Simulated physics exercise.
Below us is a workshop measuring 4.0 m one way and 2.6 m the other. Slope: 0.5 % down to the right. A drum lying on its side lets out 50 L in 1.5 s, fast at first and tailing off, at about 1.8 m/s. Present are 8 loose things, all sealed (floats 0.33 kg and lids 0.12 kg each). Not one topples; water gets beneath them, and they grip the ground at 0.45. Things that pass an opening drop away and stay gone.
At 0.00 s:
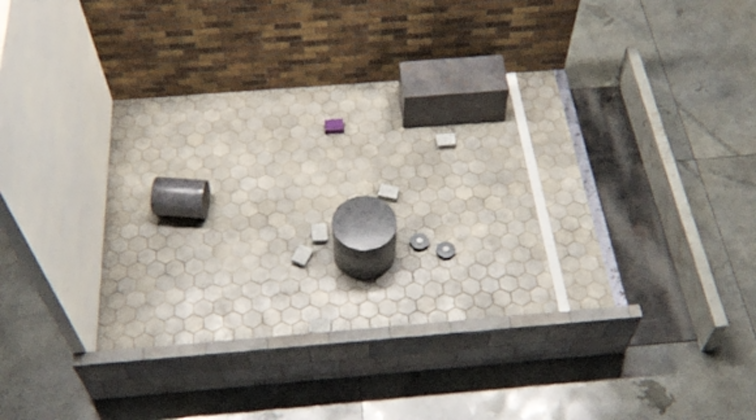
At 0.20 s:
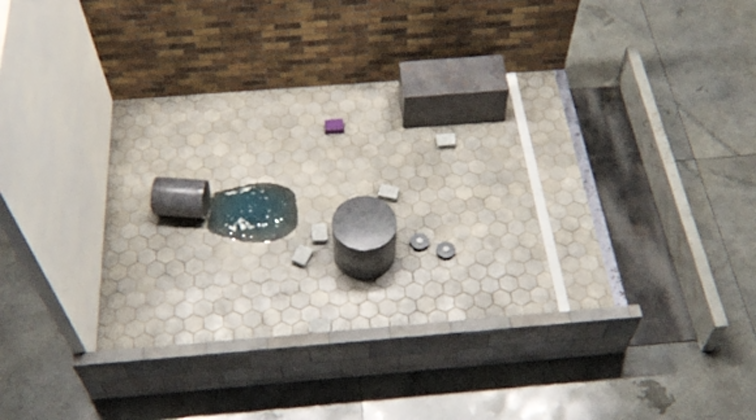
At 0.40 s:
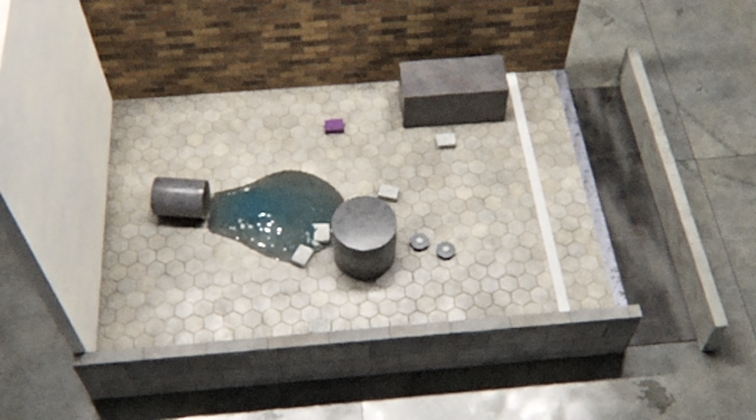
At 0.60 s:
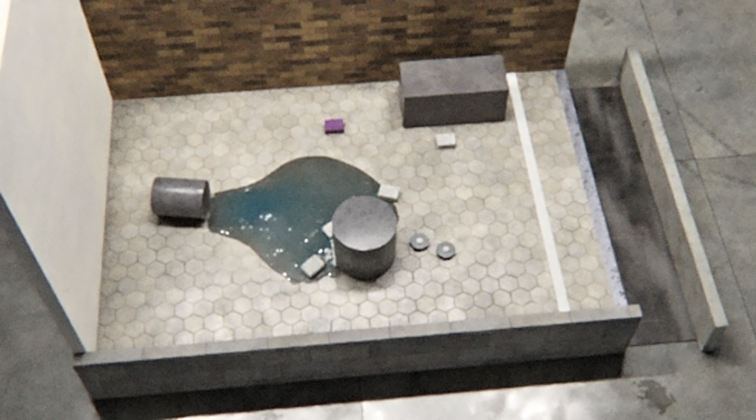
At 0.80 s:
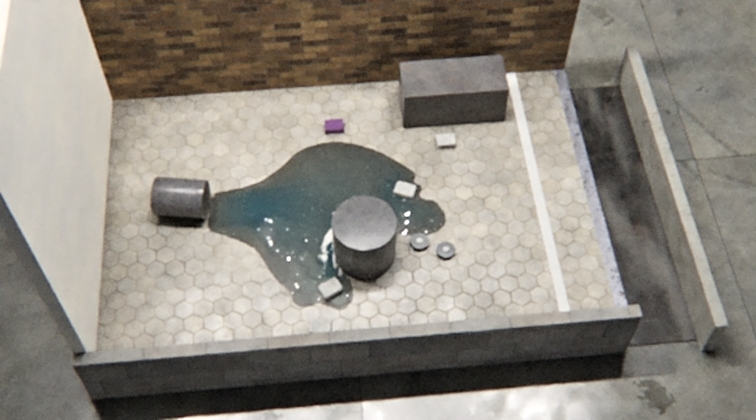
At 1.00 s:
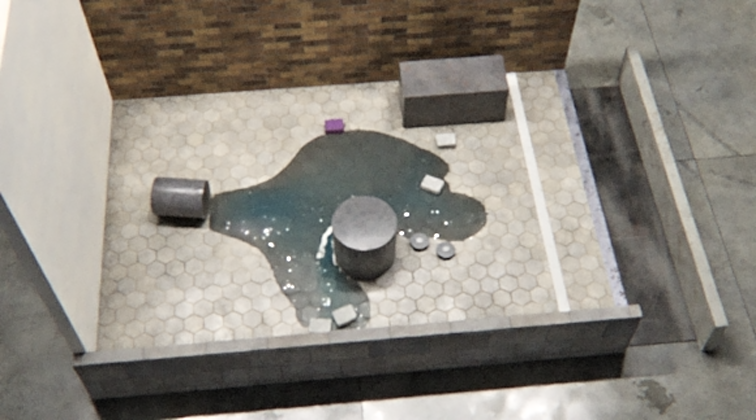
Teal water pouring from a drum on its side, spreading across a tiled workshop floor around a grey cylinder and shifting pale floats.
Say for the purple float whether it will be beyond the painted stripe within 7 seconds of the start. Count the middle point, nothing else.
Lab note - purple float: Not over in time.
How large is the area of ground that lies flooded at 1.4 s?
Somewhere around 2.5 m2, roughly.
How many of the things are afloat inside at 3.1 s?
At that instant the tally stands at 0.
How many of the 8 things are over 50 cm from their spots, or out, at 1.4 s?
The count is 3.
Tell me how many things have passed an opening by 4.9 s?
3 in total.
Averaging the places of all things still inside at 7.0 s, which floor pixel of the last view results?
At about (374, 245).
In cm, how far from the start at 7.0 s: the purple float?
Around 0 cm from where it started.
After 1.4 s the purple float is near (334, 124), 0.0 m from its start, aground; 0 of 8 are over the mark; 2 afloat.
After 3.1 s the purple float is near (334, 124), 0.0 m from its start, aground; 3 of 8 are over the mark; 0 afloat.
After 4.9 s the purple float is near (334, 124), 0.0 m from its start, aground; 3 of 8 are over the mark; 0 afloat.
After 7.0 s the purple float is near (334, 124), 0.0 m from its start, aground; 3 of 8 are over the mark; 0 afloat.
